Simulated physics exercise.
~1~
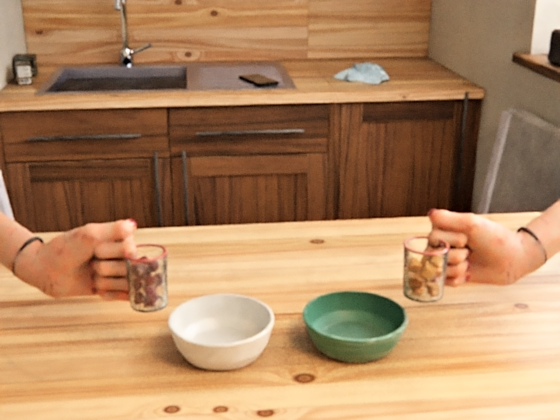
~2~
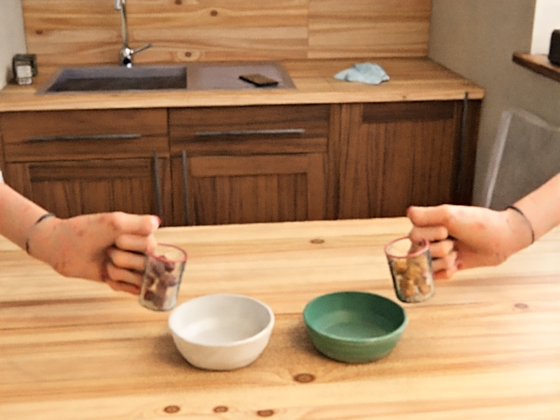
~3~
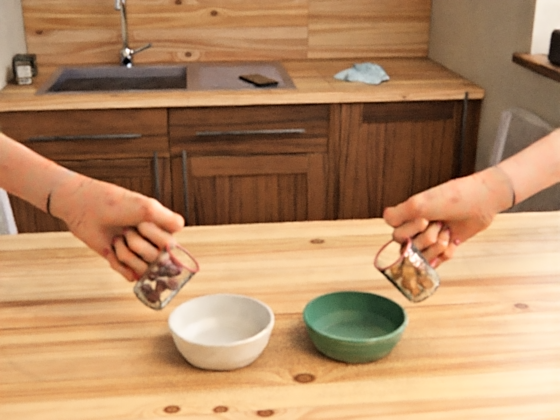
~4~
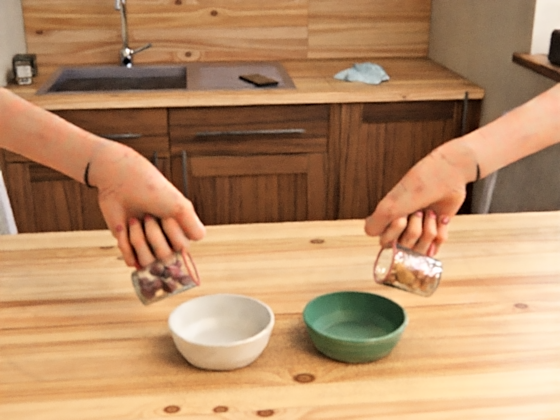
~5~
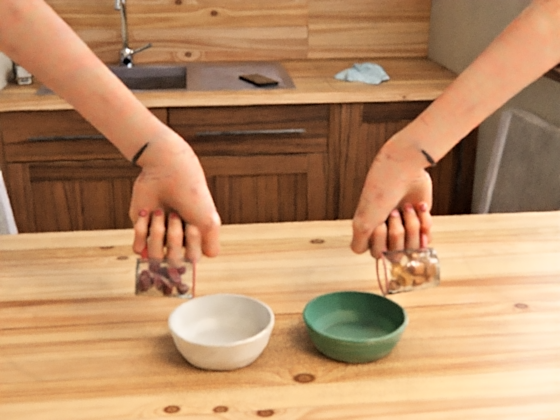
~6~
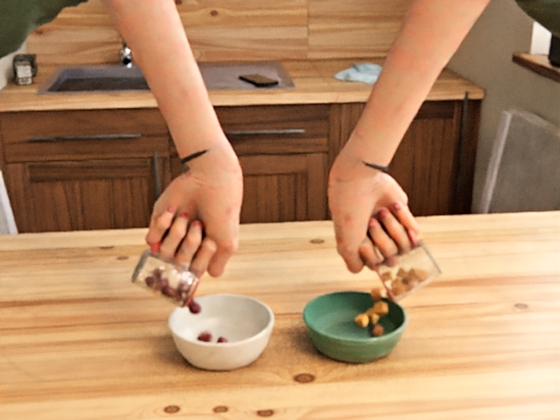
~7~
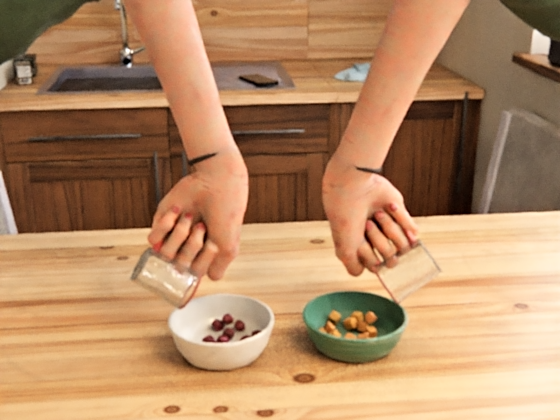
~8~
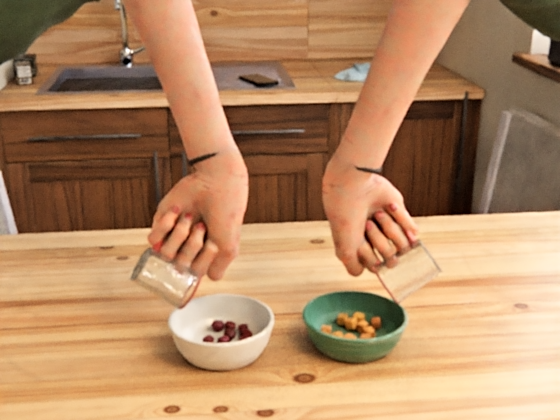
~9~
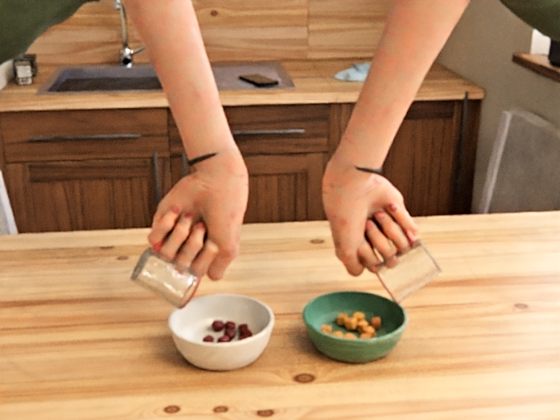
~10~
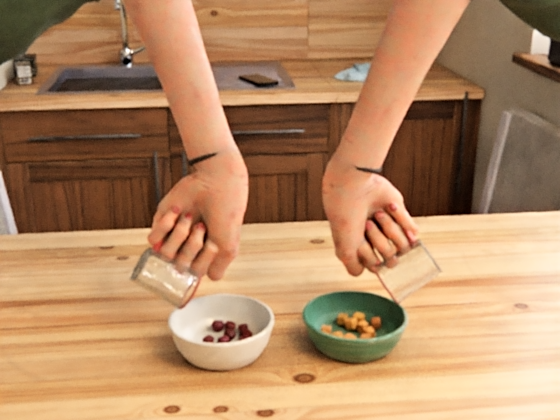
The clip shows two hands above a wooden kitchen table tilting small clear cups inward and tipping dark red pieces into a white bowl on the left and yellowish-brown pieces into a green bowl on the right, until all the pieces rest in the bowls beneath the upturned cups.
